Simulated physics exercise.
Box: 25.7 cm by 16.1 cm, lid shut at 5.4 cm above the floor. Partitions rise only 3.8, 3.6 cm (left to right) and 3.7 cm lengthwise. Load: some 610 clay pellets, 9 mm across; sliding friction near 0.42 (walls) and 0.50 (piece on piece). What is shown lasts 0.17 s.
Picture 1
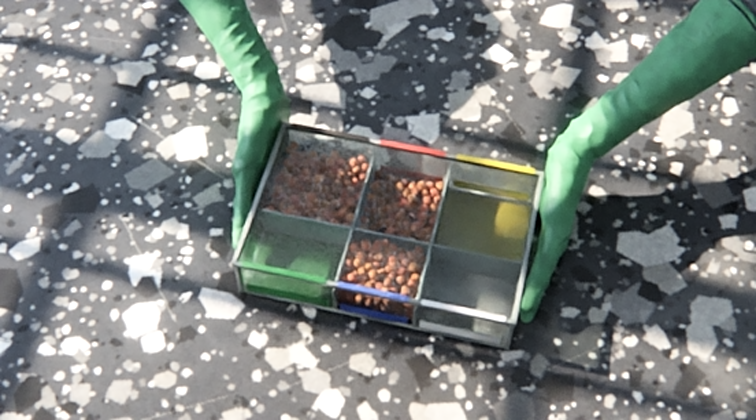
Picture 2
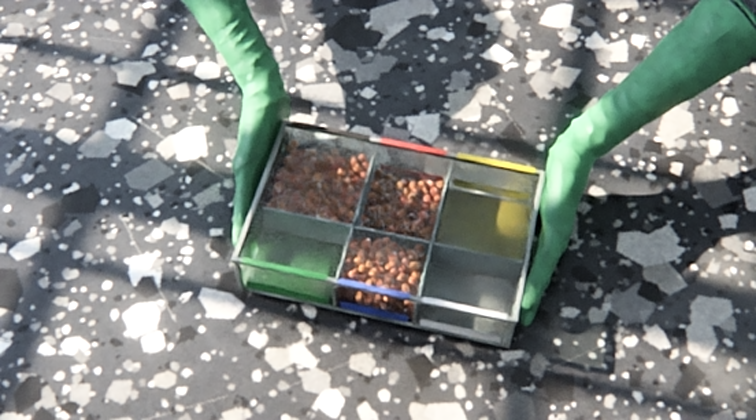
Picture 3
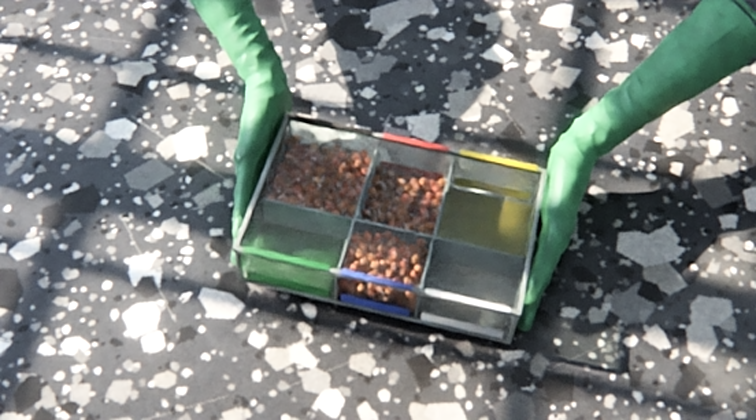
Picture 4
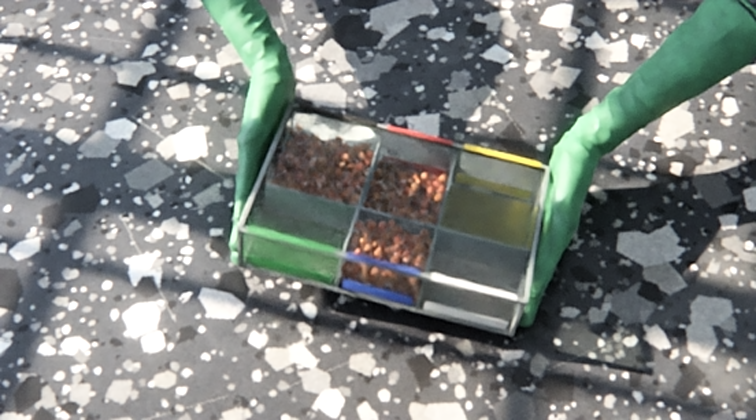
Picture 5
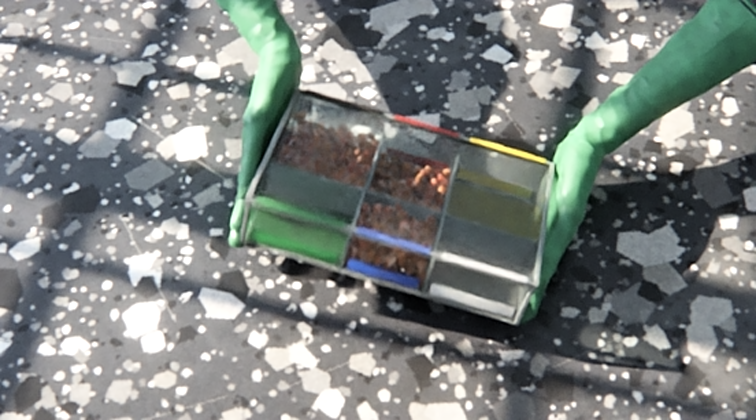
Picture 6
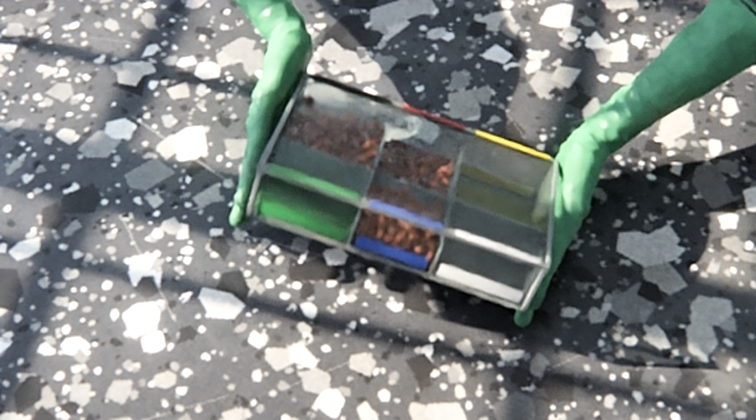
Two green-gloved hands tilting a clear six-compartment box of reddish-brown pellets, raising its green, blue and white-marked side above a speckled floor.
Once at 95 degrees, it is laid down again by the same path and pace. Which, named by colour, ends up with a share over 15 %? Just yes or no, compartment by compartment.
Red compartment gets a yes, blue compartment gets a yes, green compartment gets a no, yellow compartment gets a no, white compartment gets a no, black compartment gets a yes.
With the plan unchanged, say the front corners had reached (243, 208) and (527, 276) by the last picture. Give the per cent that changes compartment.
About 10 per cent.
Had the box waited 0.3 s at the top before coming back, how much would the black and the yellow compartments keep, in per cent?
Result - black: 45 %; yellow: 5 %.
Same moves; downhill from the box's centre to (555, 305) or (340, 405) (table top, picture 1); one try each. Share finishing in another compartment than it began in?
Around 15 % for the first direction, around 15 % for the second.
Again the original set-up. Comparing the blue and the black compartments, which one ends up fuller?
The black one.
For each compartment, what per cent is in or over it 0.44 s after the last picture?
In per cent: Red 25; blue 25; green 0; yellow 5; white 0; black 45.
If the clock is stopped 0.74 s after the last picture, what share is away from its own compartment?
Share: Approx. 15 %.
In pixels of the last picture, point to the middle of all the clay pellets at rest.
Somewhere around (378, 201) in the final frame.
Then, 0.44 s after the last picture, tilt 94 degrees; red 25 %, blue 25 %, yellow 5 %, black 45 %.
Then, 0.74 s after the last picture, tilt 37 degrees; red 25 %, blue 25 %, yellow 5 %, black 45 %.
Then, 1.12 s after the last picture, tilt 0 degrees; red 25 %, blue 25 %, yellow 5 %, black 45 %.
In the end, red 25 %, blue 25 %, green 0 %, yellow 5 %, white 0 %, black 45 %.
